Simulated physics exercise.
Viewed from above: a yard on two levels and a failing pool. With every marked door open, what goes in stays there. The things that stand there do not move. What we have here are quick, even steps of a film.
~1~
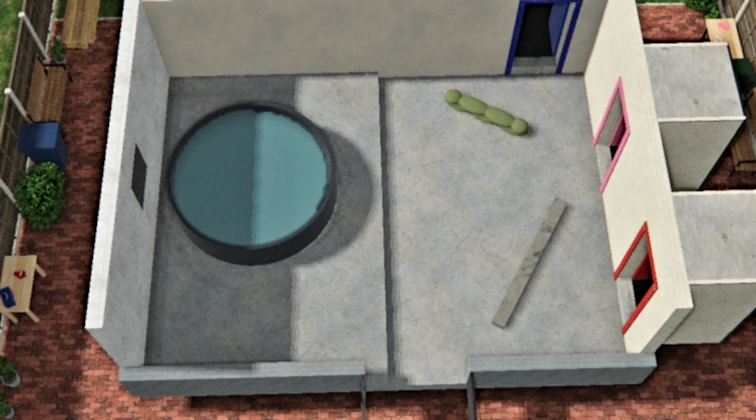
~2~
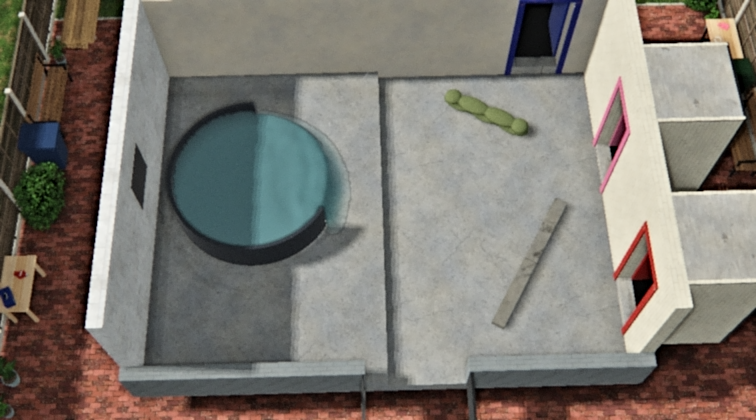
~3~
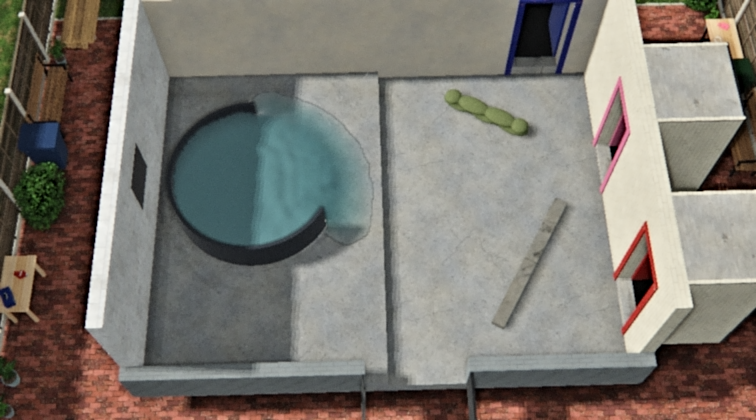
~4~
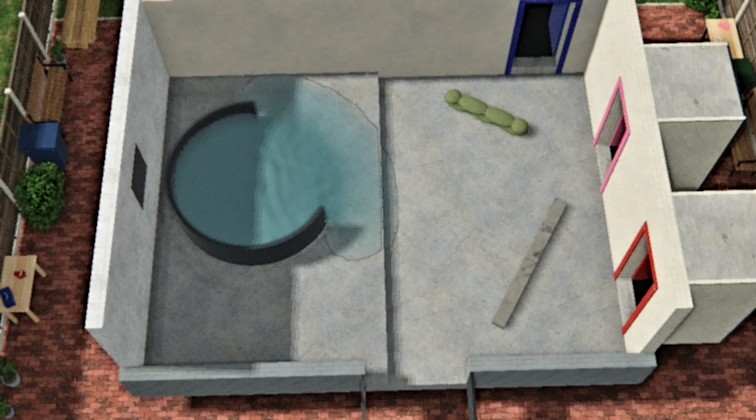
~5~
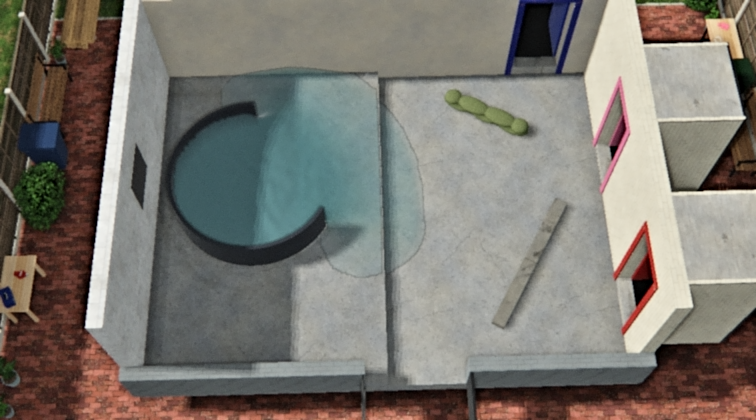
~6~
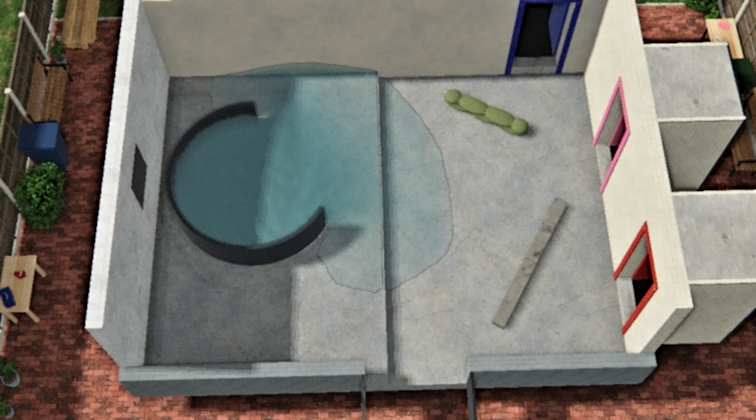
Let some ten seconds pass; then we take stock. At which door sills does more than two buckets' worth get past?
The pink door passes more than two buckets; the red door passes two buckets or less; the blue door passes two buckets or less.
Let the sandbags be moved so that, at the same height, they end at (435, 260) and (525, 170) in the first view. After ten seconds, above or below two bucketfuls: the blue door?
So the blue one overshoots it.
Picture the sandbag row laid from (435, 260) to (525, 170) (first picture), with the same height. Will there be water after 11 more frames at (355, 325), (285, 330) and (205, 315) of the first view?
Taking the three spots in order: Untouched, untouched, untouched.
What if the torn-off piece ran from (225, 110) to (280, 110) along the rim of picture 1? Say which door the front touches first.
That would be the one in blue.
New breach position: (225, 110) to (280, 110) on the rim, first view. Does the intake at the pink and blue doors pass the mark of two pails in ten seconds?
Lab note: Pink door under threshold; blue door under threshold.
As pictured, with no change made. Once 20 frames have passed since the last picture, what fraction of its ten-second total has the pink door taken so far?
Around 50 percent.
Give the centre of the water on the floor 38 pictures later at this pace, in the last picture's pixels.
At about (435, 195).
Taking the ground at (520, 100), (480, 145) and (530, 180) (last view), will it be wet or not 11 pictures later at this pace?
Taking them as listed, they are waterlogged, waterlogged and waterlogged.
A moment on, water covers 45 % of the floor; the pink door not reached, the red door not reached, the blue door not reached.
Next, water covers 60 % of the floor; the pink door wet at the sill, nothing in, the red door not reached, the blue door wet at the sill, nothing in.
Then, water covers 65 % of the floor; the pink door far over two buckets in, the red door not reached, the blue door wet at the sill, nothing in.
Later, water covers 80 % of the floor; the pink door far over two buckets in, the red door wet at the sill, nothing in, the blue door wet at the sill, nothing in.
In the end, water covers 80 % of the floor; the pink door far over two buckets in, the red door wet at the sill, nothing in, the blue door wet at the sill, nothing in.
